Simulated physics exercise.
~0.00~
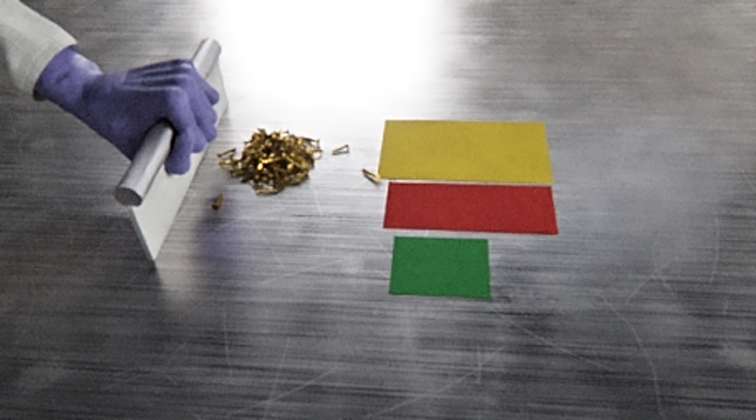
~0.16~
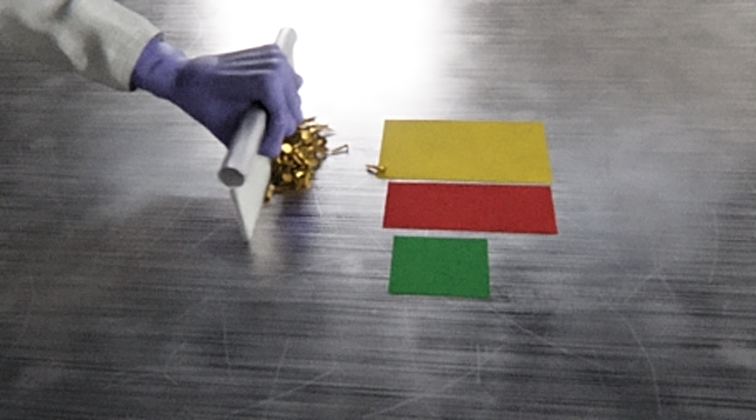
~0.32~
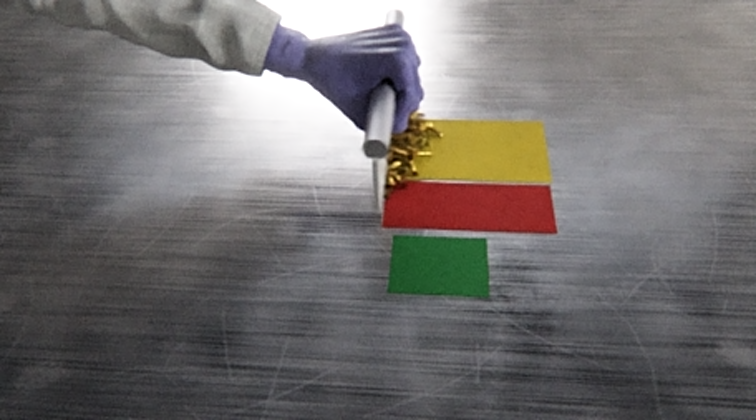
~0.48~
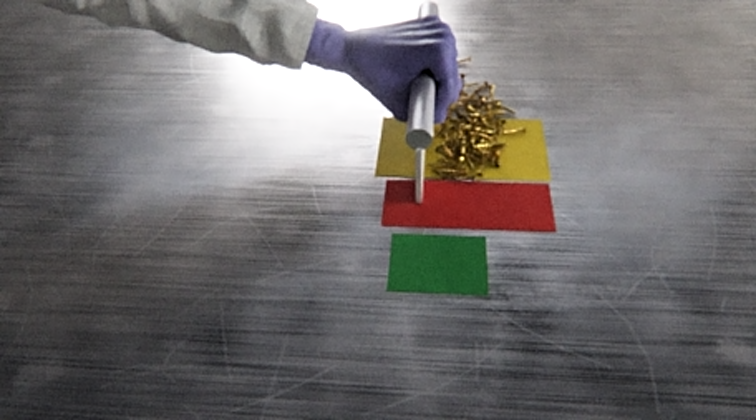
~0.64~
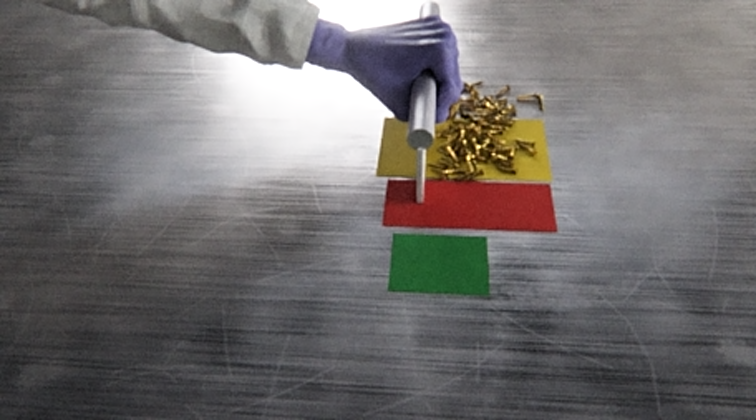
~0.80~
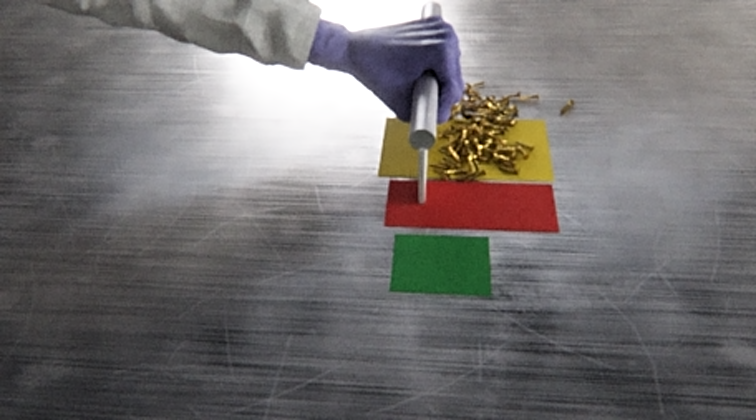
At the start, a purple-gloved hand holds an upright scraper to the left of a heap of small brass-coloured screws on a brushed metal surface, with yellow, red and green mats lying to the right. The hand pushes the scraper rightwards until it meets the heap and sweeps the screws along. The pieces bunch against the blade as they reach the yellow mat. The scraper then stops over the left part of the mats, while the screws spread a little ahead of it. They come to rest scattered mostly over the yellow mat, with others beyond its upper edge, leaving the red and green mats clear.
